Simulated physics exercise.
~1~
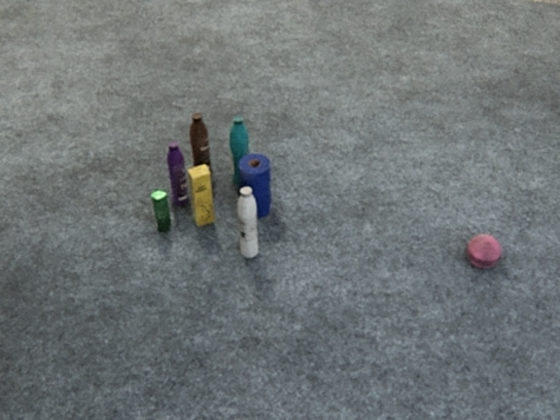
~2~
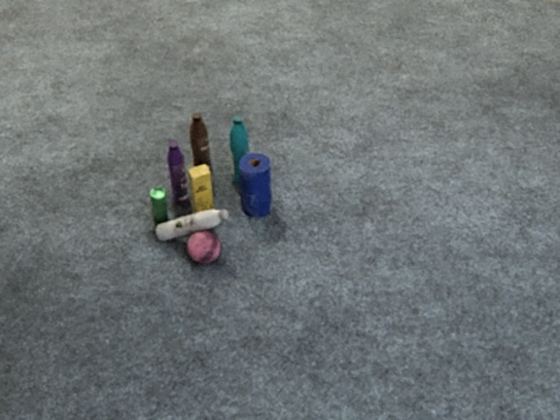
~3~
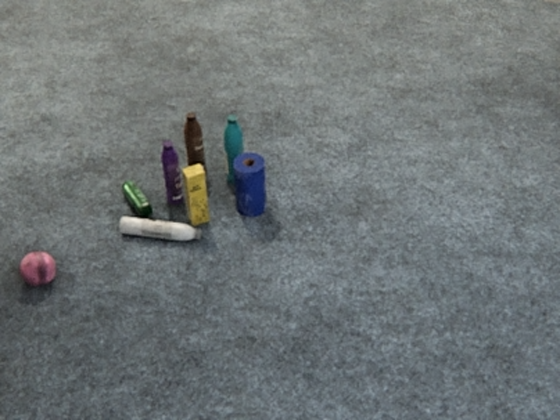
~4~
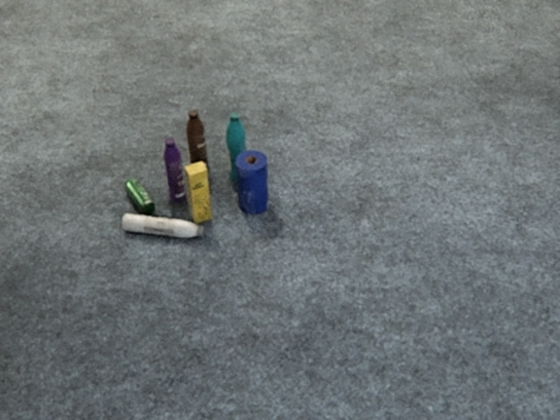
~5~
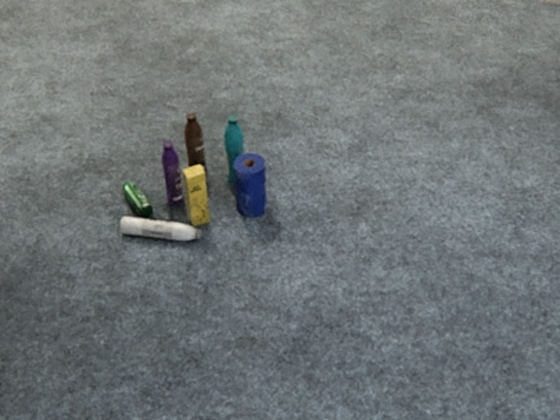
A pink ball sits to the right of seven upright items clustered on a mottled grey floor, seen from above at an angle by a slightly swaying camera. Brown and turquoise bottles stand at the back, a purple bottle, yellow carton and blue roll in the middle, with a small green can at left and a white bottle in front. The ball moves left and the white bottle topples leftward. The green can tips over next as the ball continues left and then leaves view. The can and white bottle remain lying down, while the other five items still stand.
